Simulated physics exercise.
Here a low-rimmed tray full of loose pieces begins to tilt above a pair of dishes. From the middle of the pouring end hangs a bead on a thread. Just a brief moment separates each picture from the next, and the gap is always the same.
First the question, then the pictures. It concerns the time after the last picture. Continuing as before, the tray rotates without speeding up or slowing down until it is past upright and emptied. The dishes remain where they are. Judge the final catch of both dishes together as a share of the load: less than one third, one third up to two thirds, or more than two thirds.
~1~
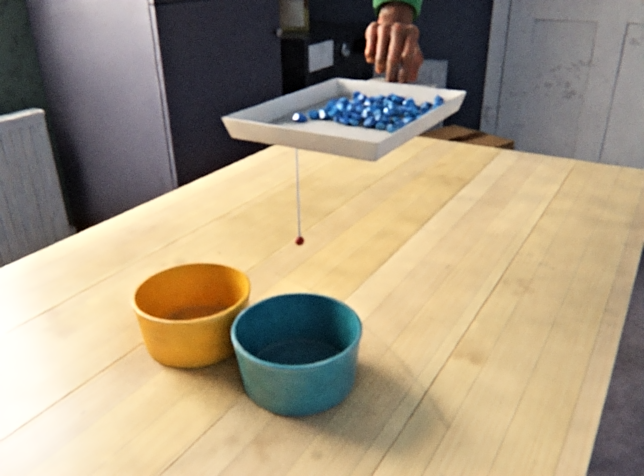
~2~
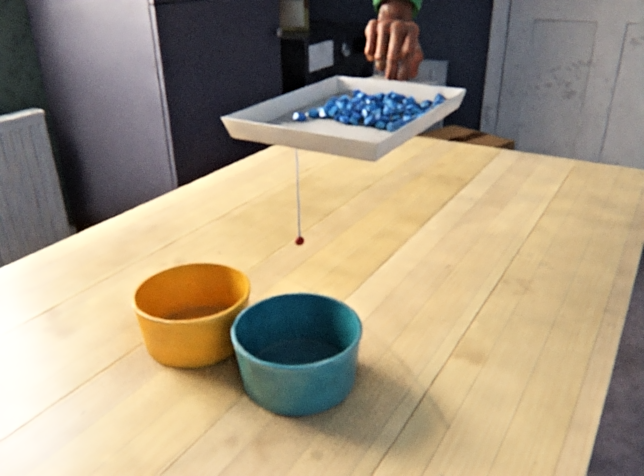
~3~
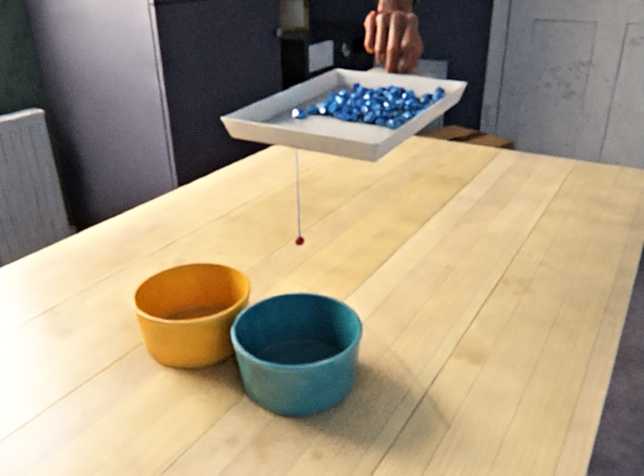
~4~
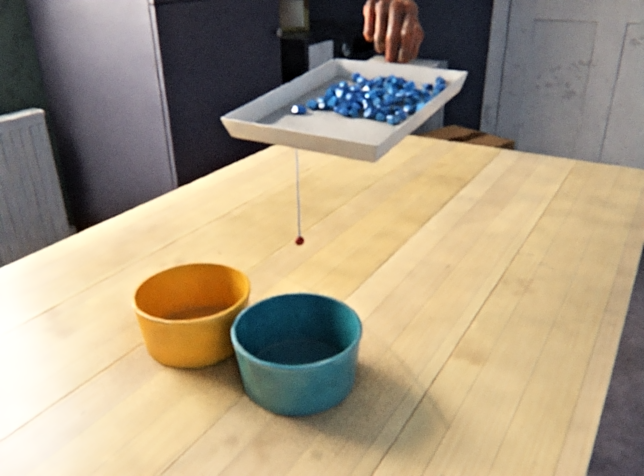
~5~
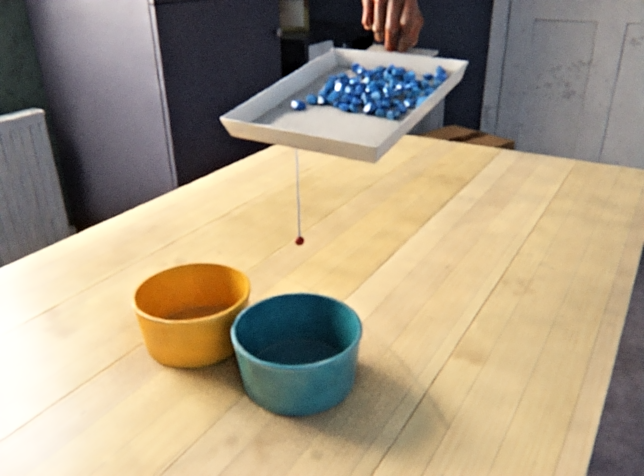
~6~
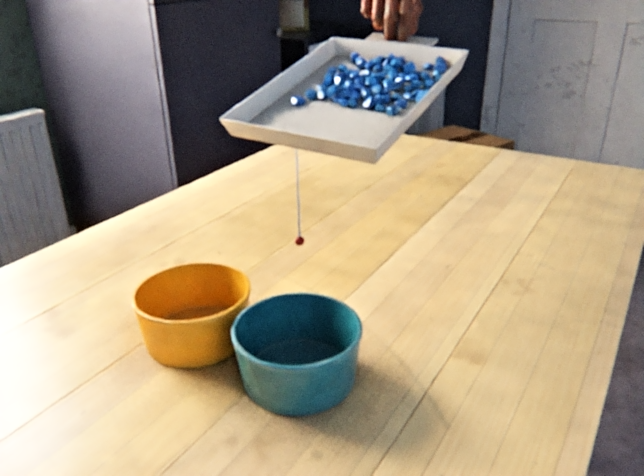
Most likely the dishes are going to collect a small share, below one third of the load.
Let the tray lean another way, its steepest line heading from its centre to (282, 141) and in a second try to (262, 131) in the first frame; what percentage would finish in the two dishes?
First heading roughly 10 %, second roughly 0 %.
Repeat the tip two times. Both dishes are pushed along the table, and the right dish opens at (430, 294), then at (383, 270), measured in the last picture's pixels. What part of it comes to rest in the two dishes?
It works out to 40 percent and then 20 percent.
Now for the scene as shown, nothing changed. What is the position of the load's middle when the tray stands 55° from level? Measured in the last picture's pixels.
The middle of the pieces shows up near (324, 137).
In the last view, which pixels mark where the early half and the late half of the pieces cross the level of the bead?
(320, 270), then (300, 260).
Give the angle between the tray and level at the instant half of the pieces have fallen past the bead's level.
Roughly 100°.
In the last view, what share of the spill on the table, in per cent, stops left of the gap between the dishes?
That's about 0 per cent of the spill.
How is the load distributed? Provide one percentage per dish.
The left dish keeps near 10 in a hundred, the right dish near 10 in a hundred.
Just after the last frame, tray tipped steeply; almost all on the tray; just a few in the air.
A moment on, tray tipped right over; the larger part on the tray; just a few in the left dish; roughly a quarter outside both; just a few in the air.
Further on, tray tipped past a quarter turn; about a tenth in the right dish; about a tenth in the left dish; the larger part outside both.
When it is over, tray tipped past a quarter turn; about a tenth in the right dish; about a tenth in the left dish; the larger part outside both.
